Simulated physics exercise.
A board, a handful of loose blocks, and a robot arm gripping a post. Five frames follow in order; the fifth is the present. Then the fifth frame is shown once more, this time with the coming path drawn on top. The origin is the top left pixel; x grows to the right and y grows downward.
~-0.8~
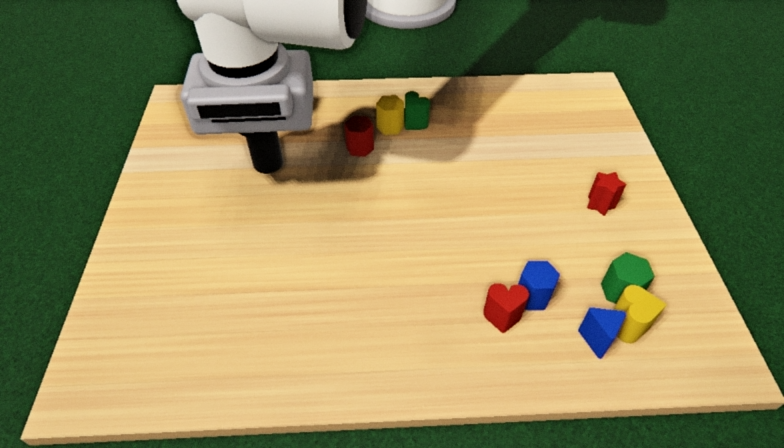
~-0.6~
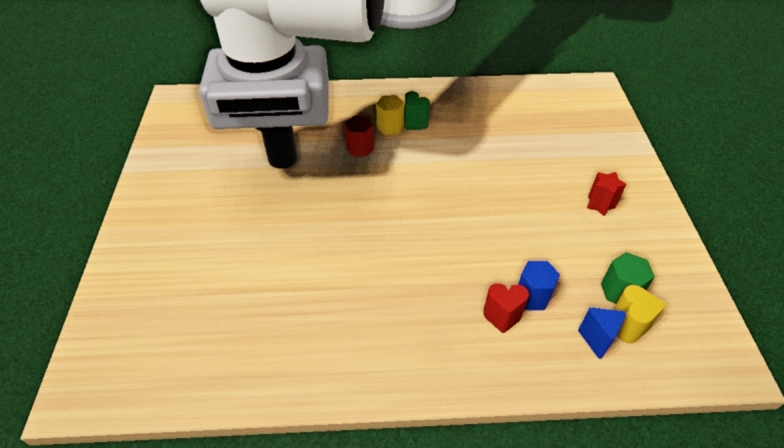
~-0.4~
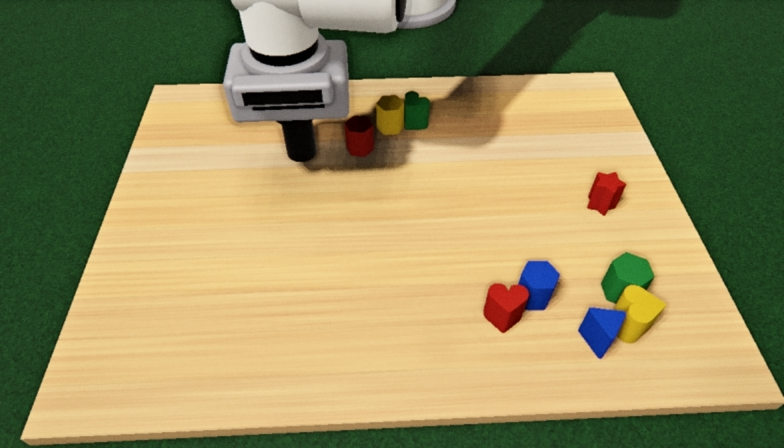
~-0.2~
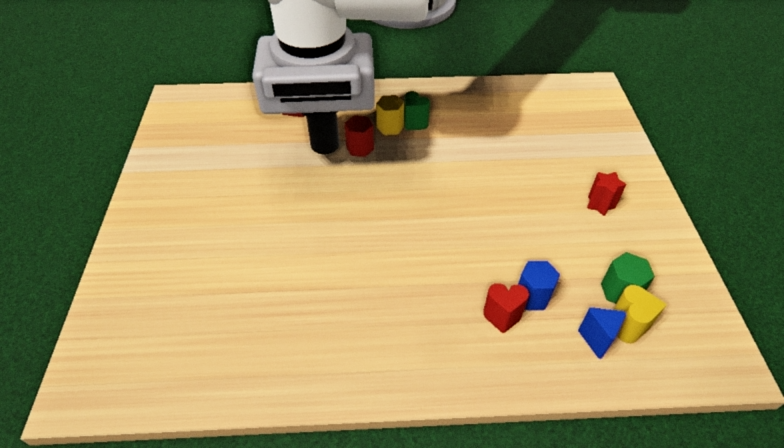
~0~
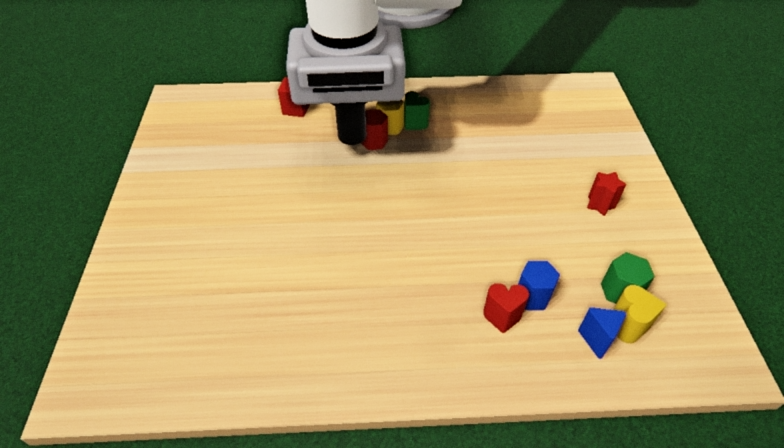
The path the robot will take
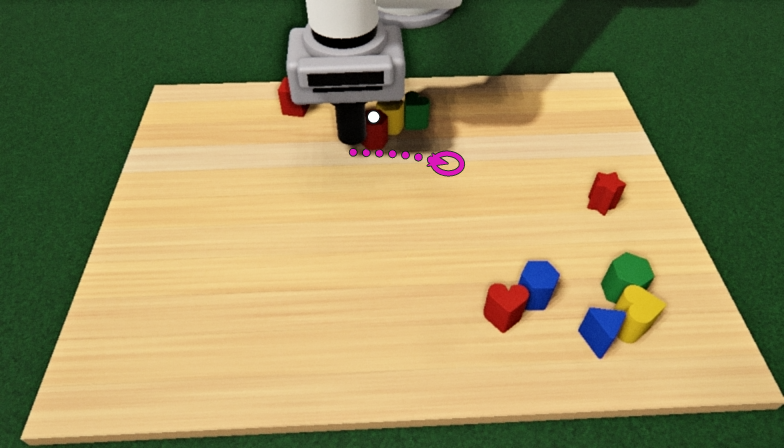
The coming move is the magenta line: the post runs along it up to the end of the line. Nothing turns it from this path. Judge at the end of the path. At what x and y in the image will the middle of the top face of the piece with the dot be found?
It sits at (403, 112).
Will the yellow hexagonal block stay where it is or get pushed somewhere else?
Once the post is done, the yellow hexagonal block is in a new spot.
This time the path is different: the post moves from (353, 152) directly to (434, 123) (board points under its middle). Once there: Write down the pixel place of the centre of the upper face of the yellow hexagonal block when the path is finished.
The middle of the upper face of the yellow hexagonal block will lie at about (414, 75) in the picture.
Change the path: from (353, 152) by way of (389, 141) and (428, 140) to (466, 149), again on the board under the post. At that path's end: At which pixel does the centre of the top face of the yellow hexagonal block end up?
Its top middle is near (407, 83).
The drawn path runs from (353, 152) by way of (385, 153) and (416, 157) to (448, 163); the dot is on the red hexagonal block.
The first path, step by step. One third of the way, post at (385, 137); red hexagonal block at (397, 112), turned 55° anticlockwise; yellow hexagonal block at (396, 96), turned 20° anticlockwise; green heart block at (419, 97).
Two thirds of the way, post at (418, 141); red hexagonal block at (403, 112), turned 85° anticlockwise; yellow hexagonal block at (396, 95), turned 20° anticlockwise; green heart block at (419, 97).
At the end, post at (449, 147); red hexagonal block at (403, 112), turned 85° anticlockwise; yellow hexagonal block at (396, 95), turned 20° anticlockwise; green heart block at (419, 97).
